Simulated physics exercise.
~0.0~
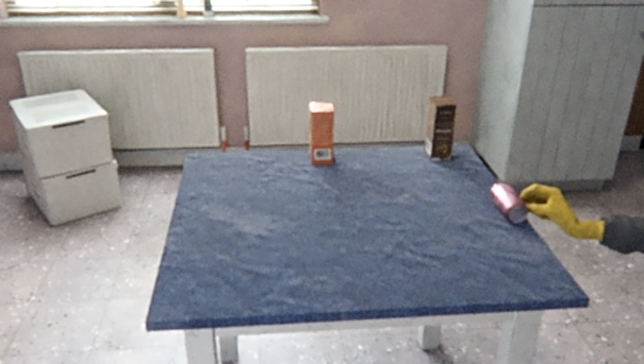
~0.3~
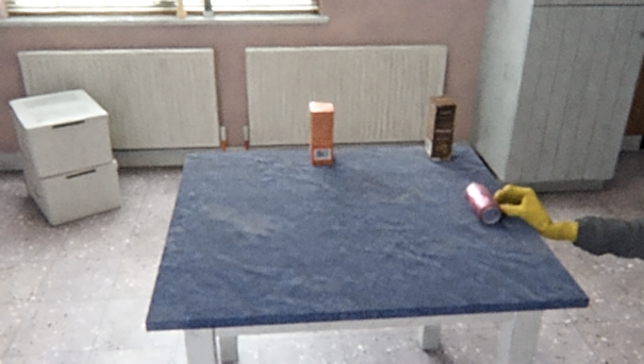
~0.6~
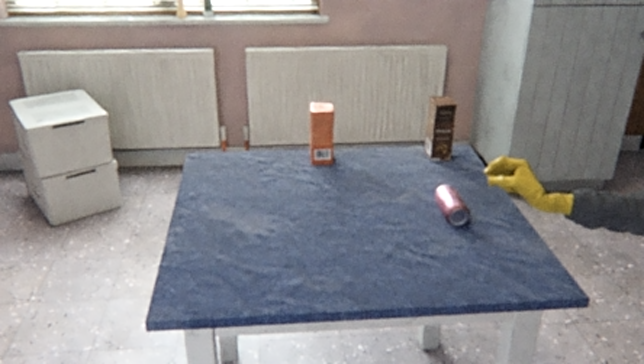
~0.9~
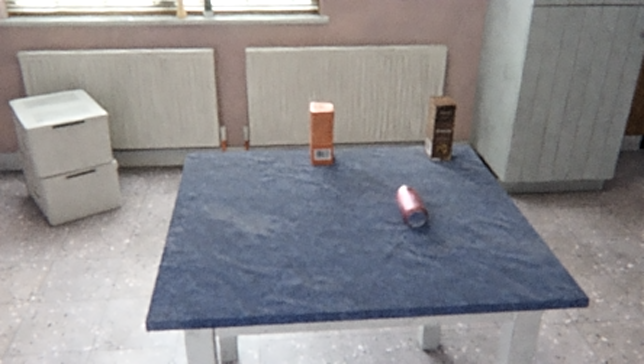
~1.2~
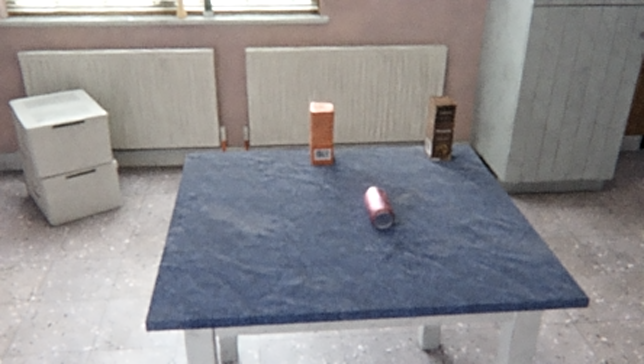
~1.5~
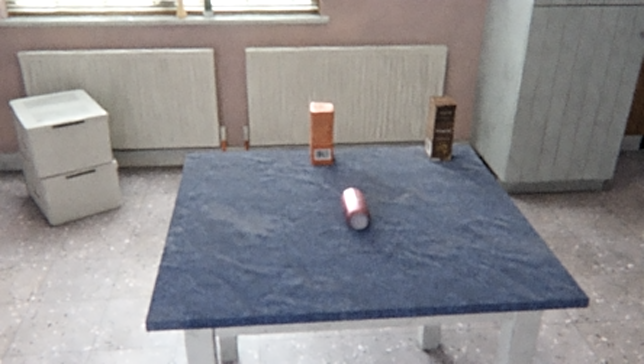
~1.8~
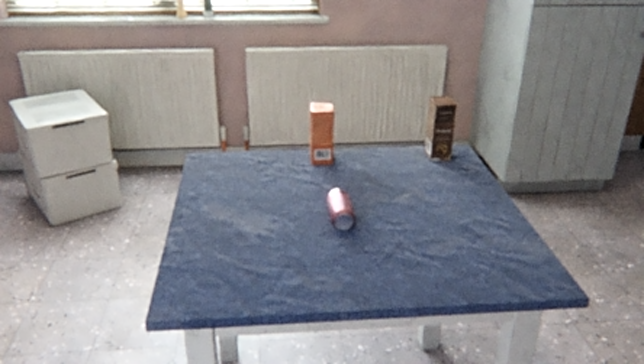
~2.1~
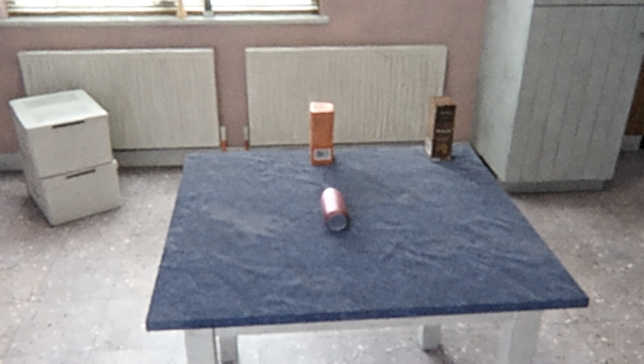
A pink can lying on its side was sent rolling left across a blue table by a yellow-gloved hand, which let go and drew back. It slowed near the middle, in front of the standing orange and brown cartons, and stayed on the table.
